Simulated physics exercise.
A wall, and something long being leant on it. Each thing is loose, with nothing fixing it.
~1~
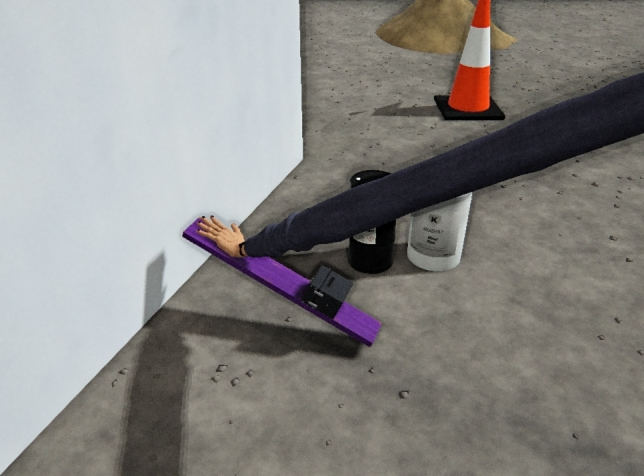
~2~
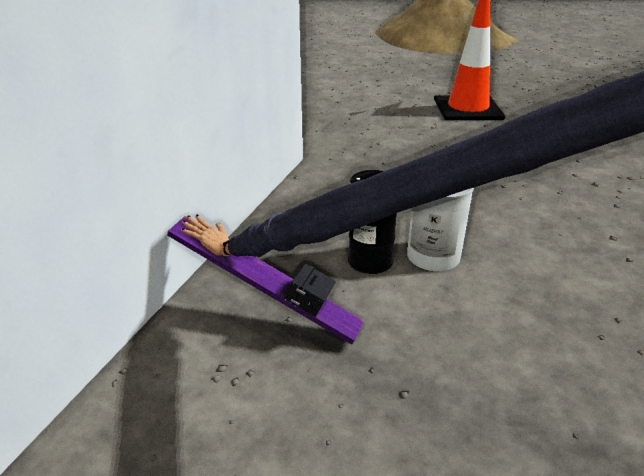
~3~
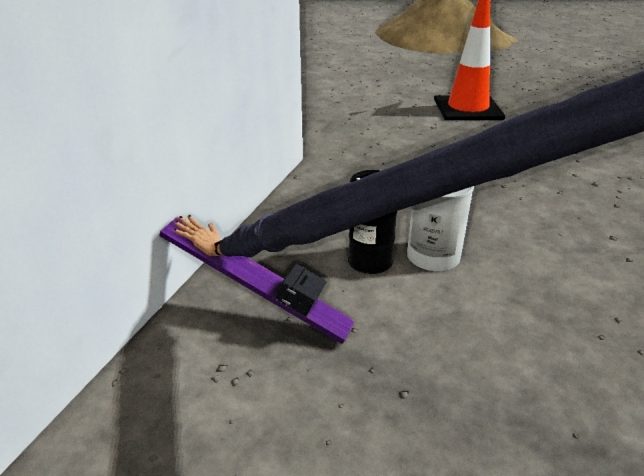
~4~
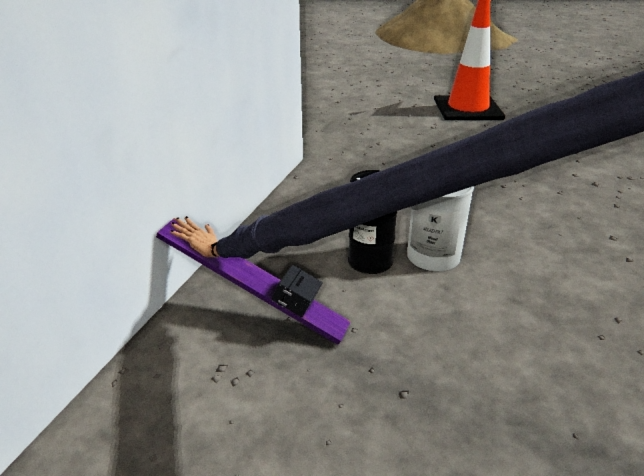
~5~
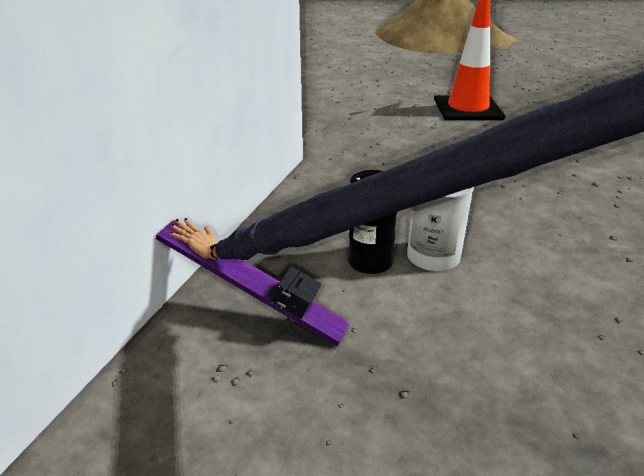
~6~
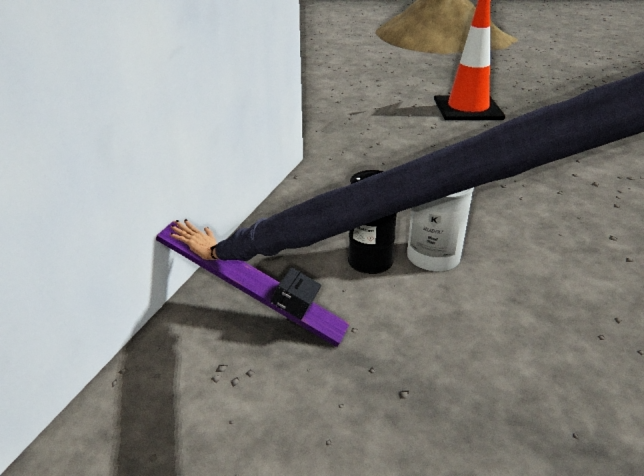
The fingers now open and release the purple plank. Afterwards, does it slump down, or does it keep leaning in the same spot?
It slumps.
Then, 0.30 s past the last view, purple plank sunk by 16° near (261, 305).
Then, 0.40 s past the last view, purple plank sunk by 23° near (263, 308).
Then, 1.90 s past the last view, purple plank sunk by 22° near (263, 313).
Finally, moved from the start, purple plank; the other 2 still in place. Final places as the last picture's camera would see them, purple plank near (263, 313). The plank slips out.
